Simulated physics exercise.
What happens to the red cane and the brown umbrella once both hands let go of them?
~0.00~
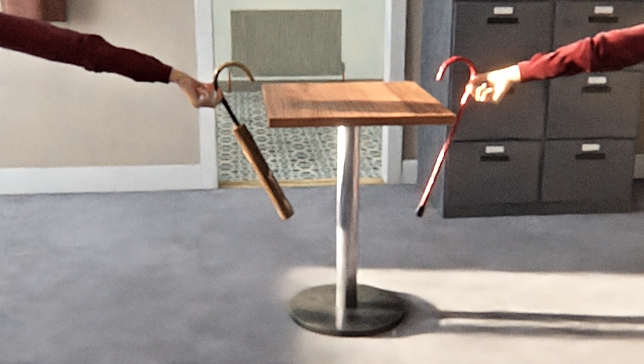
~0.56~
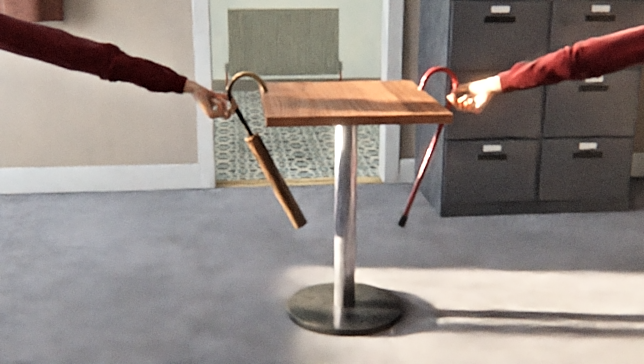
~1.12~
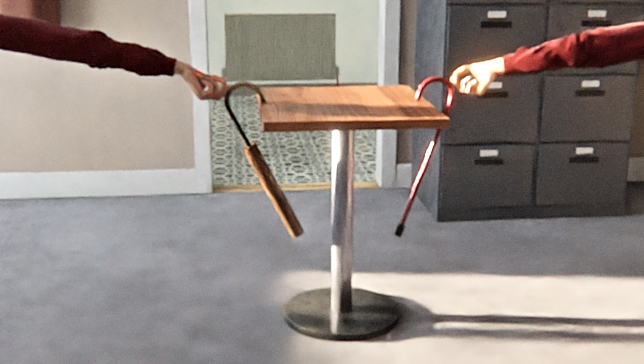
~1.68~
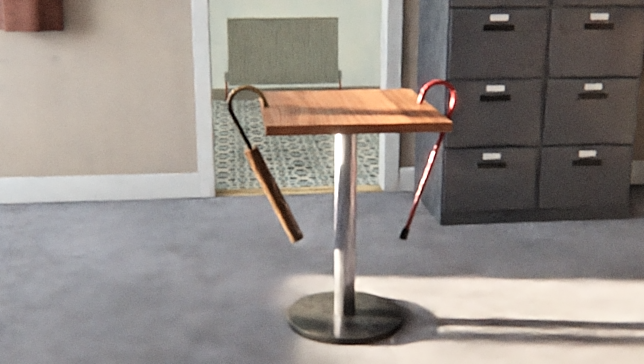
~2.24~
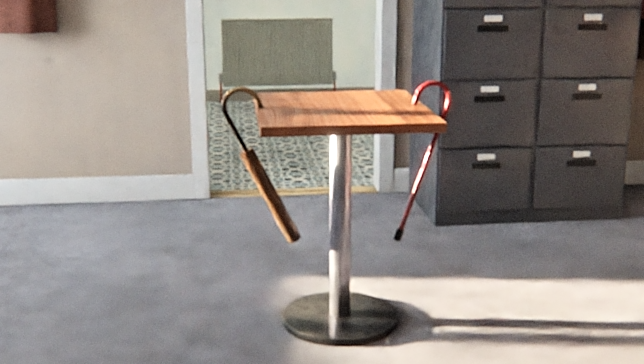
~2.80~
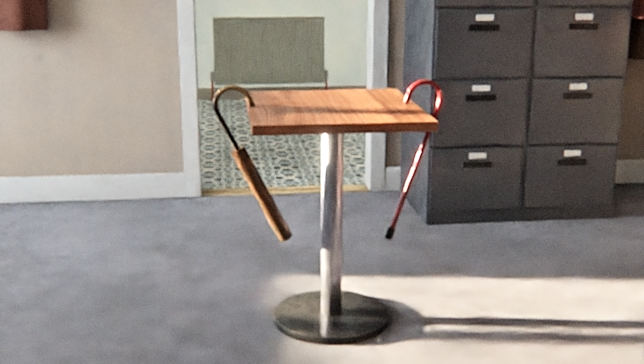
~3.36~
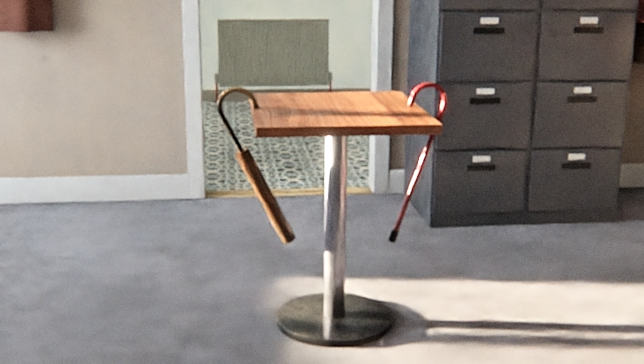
Both stay hooked on the table, with the brown umbrella hanging from the left edge and the red cane from the right edge.
